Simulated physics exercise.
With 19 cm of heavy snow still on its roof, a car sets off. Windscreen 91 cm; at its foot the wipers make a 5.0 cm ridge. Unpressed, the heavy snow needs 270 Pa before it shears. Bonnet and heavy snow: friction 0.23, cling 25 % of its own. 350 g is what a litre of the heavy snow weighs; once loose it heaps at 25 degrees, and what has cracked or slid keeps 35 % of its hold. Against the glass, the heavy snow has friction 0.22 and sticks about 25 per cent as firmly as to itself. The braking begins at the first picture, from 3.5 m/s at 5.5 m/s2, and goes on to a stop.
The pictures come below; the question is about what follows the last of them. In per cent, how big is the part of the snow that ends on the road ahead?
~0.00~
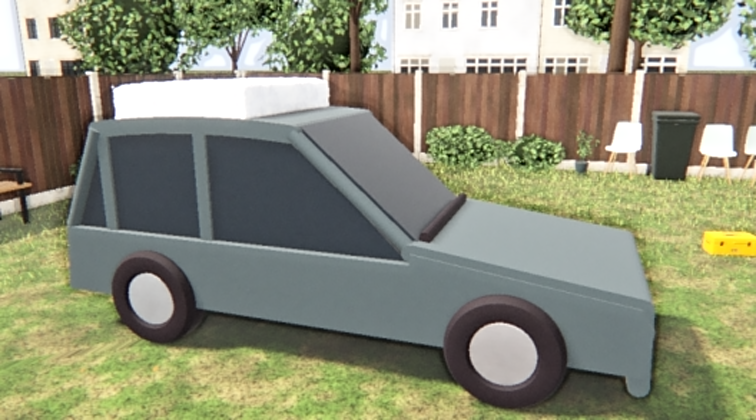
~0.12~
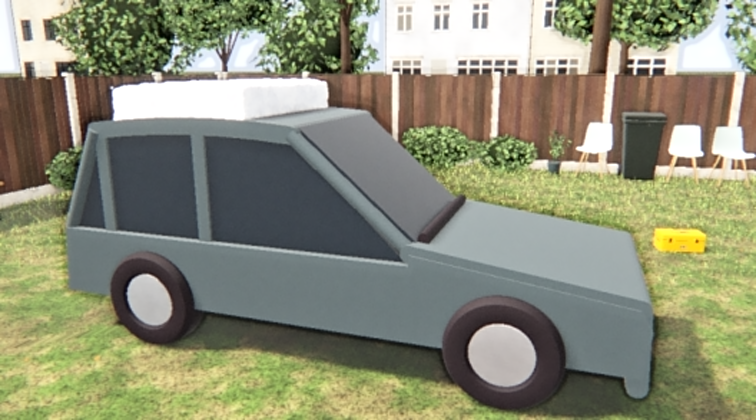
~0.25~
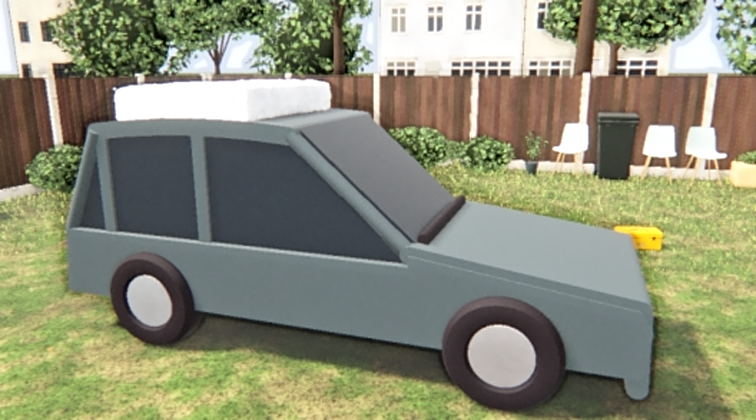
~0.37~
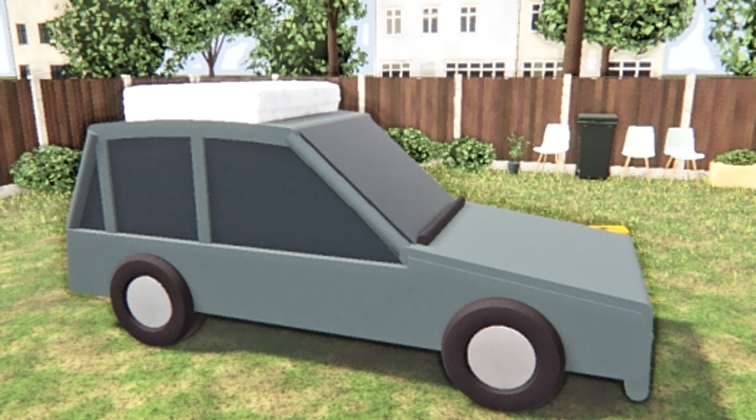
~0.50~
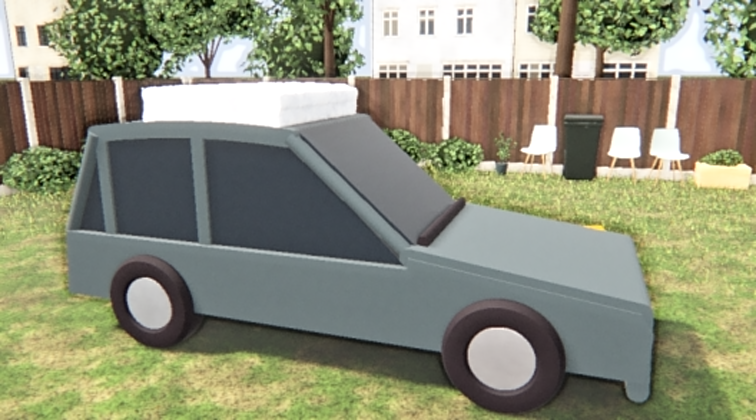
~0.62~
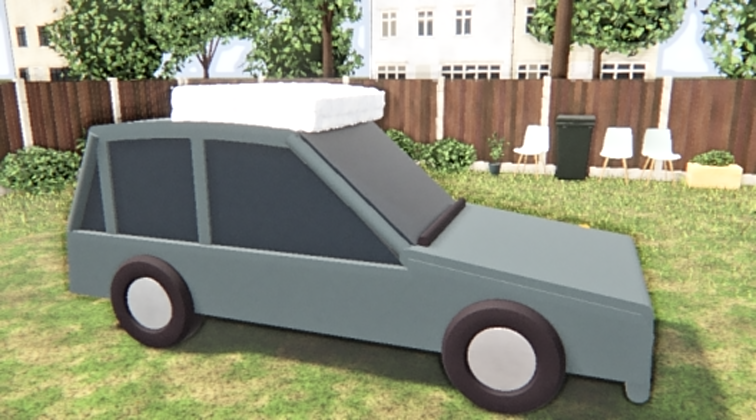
88 %.
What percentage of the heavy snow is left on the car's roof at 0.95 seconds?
Share at that time: About 0 %.
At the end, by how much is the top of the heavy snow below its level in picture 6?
80 cm.
After 0.95 s, none of the snow is on the roof, 67 % on the glass, 33 % on the bonnet and none has gone off the nose.
After 1.35 s, none of the snow is on the roof, none on the glass, 92 % on the bonnet and 8 % has gone off the nose.
After 1.74 s, none of the snow is on the roof, none on the glass, 43 % on the bonnet and 57 % has gone off the nose.
After 2.14 s, none of the snow is on the roof, none on the glass, 18 % on the bonnet and 82 % has gone off the nose.
After 2.70 s, none of the snow is on the roof, none on the glass, 12 % on the bonnet and 88 % has gone off the nose.
